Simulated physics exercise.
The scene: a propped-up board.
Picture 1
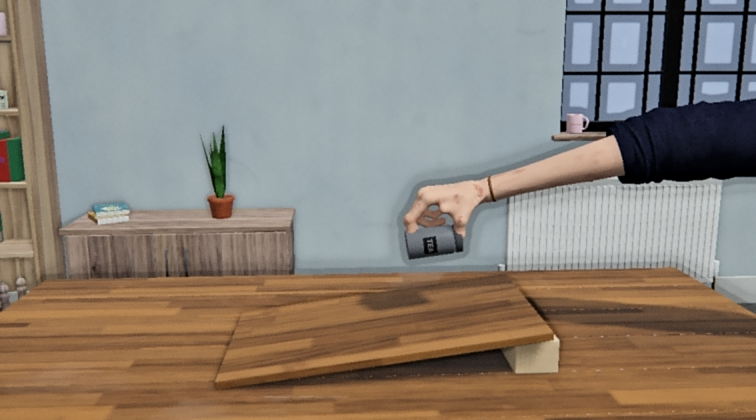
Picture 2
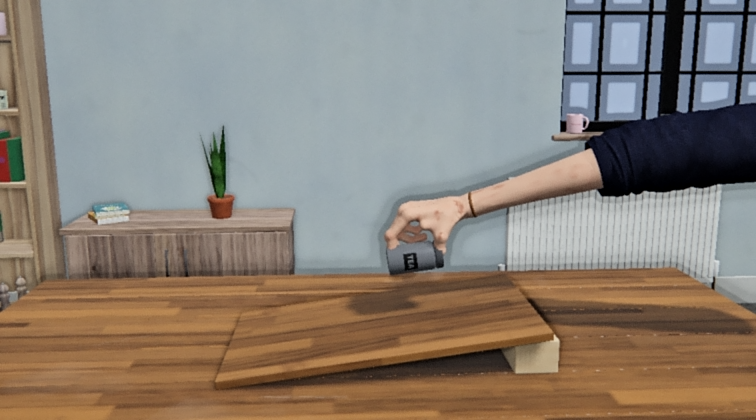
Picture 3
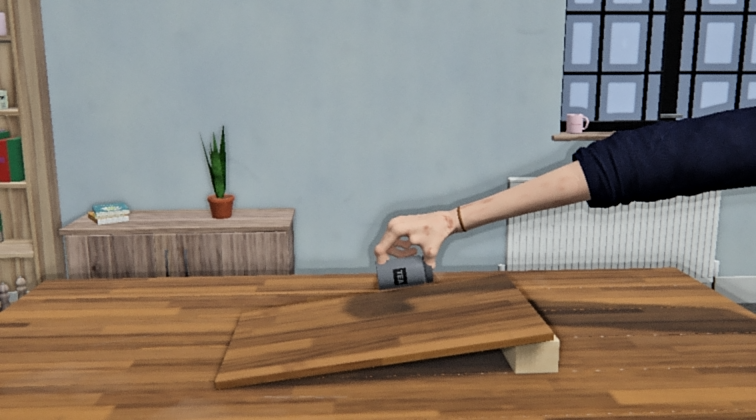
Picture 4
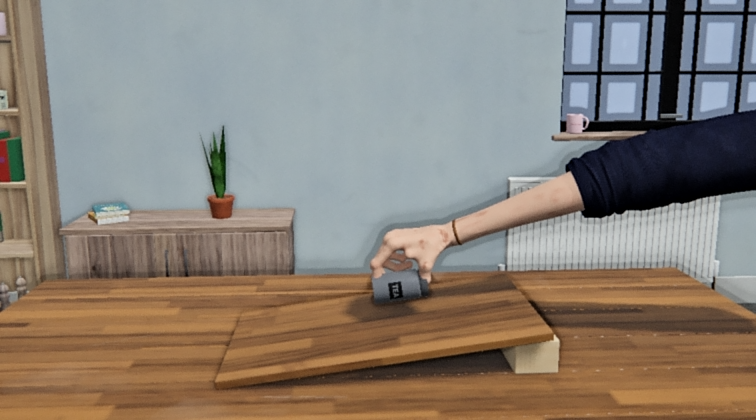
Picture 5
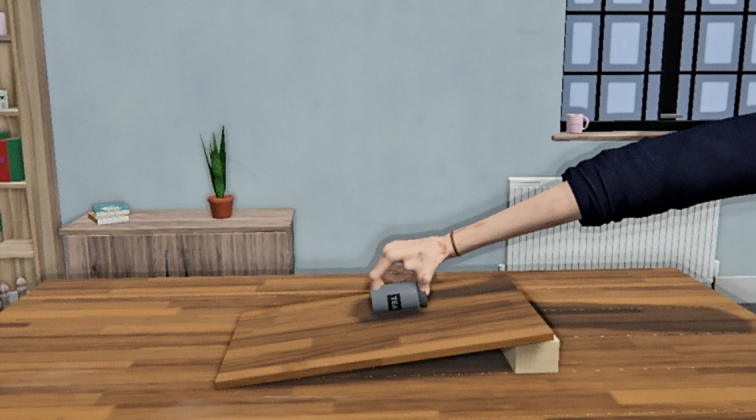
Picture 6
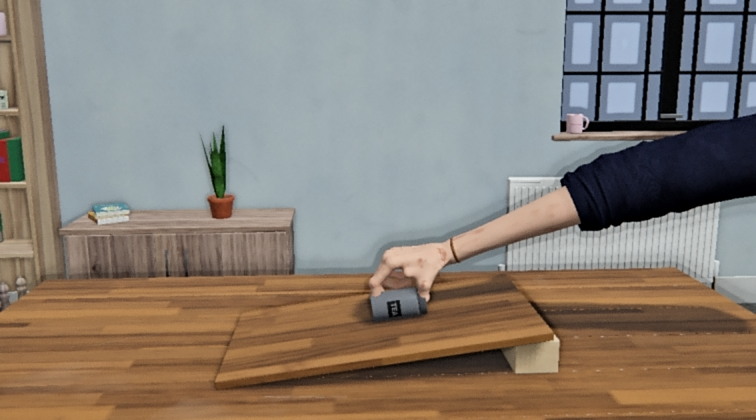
A hand reached in from the right holding a small grey shaker on its side, moved it left and down, and set it on a propped-up wooden board, keeping hold of it.
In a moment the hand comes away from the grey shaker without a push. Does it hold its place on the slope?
As it turns out, it stays where it is put.
Then, 0.20 s on from there, no change.
Then, 0.40 s on from there, grey shaker resting near (398, 304).
In the end, it is unmoved. At the end, from the last picture's camera, grey shaker near (398, 304). The grey shaker keeps its place.
